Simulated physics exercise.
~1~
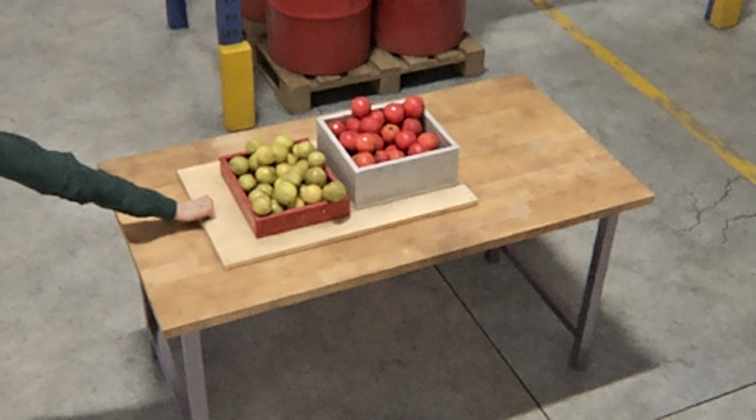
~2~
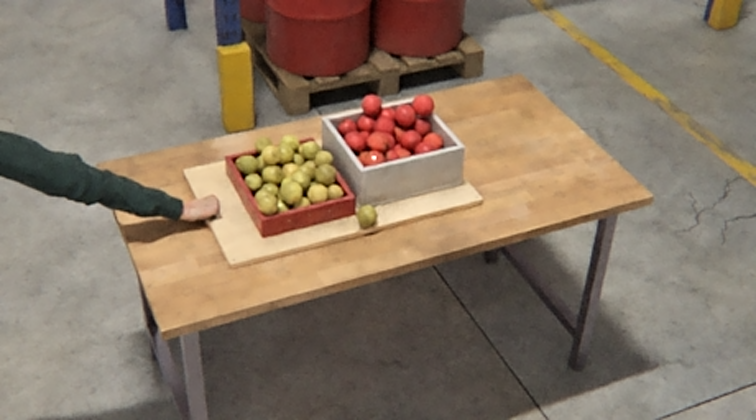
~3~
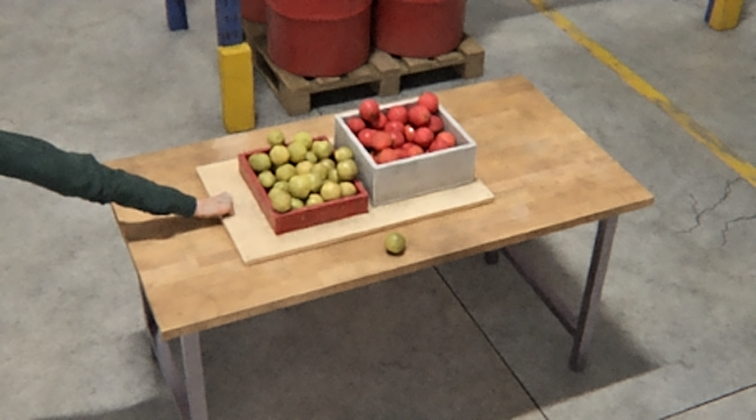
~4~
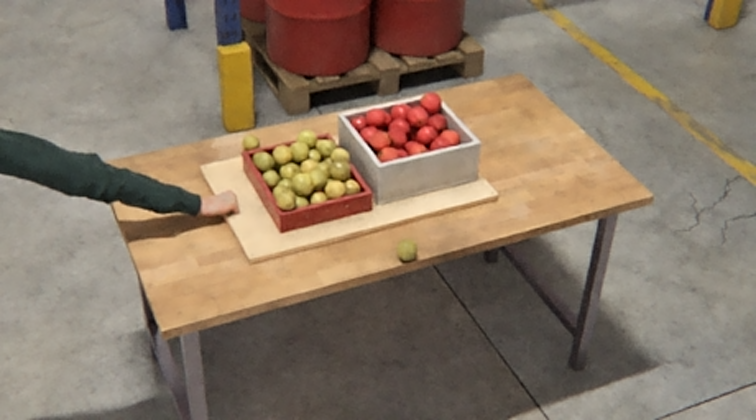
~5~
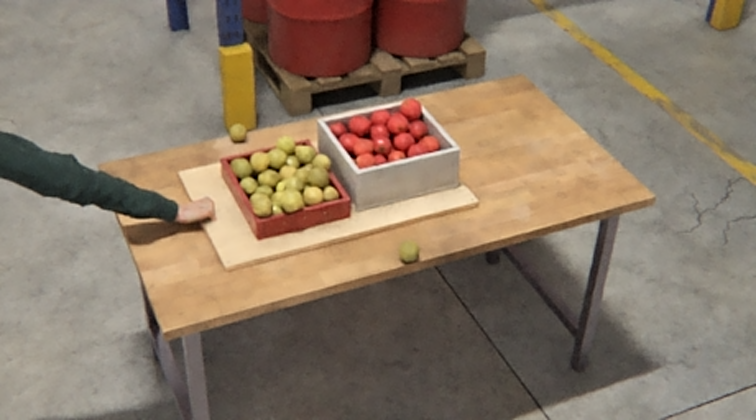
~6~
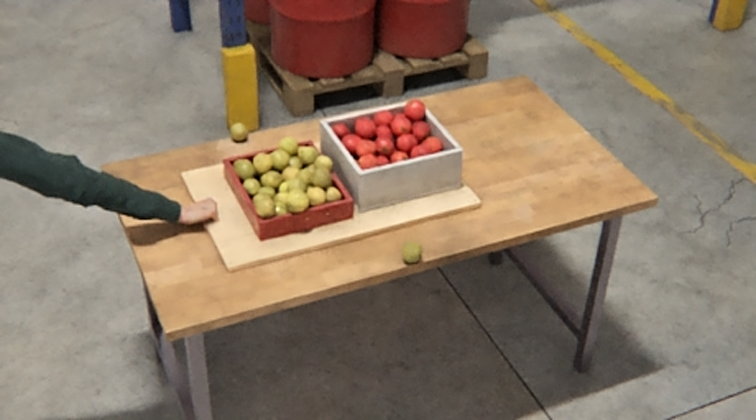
At first, a hand in a dark green sleeve holds the left edge of a pale board on a wooden table, where a red tub of yellow-green apples sits beside a white tub heaped with tomatoes. The arm pushes the board to the right, and one apple drops out near the front of the red tub and rolls onto the tabletop. As the board reaches its rightmost point, a second apple escapes at the back left. The hand draws the board back left while that apple rolls toward the table's far edge. Finally everything rests, with two apples lying loose and the tomatoes all still in their tub.
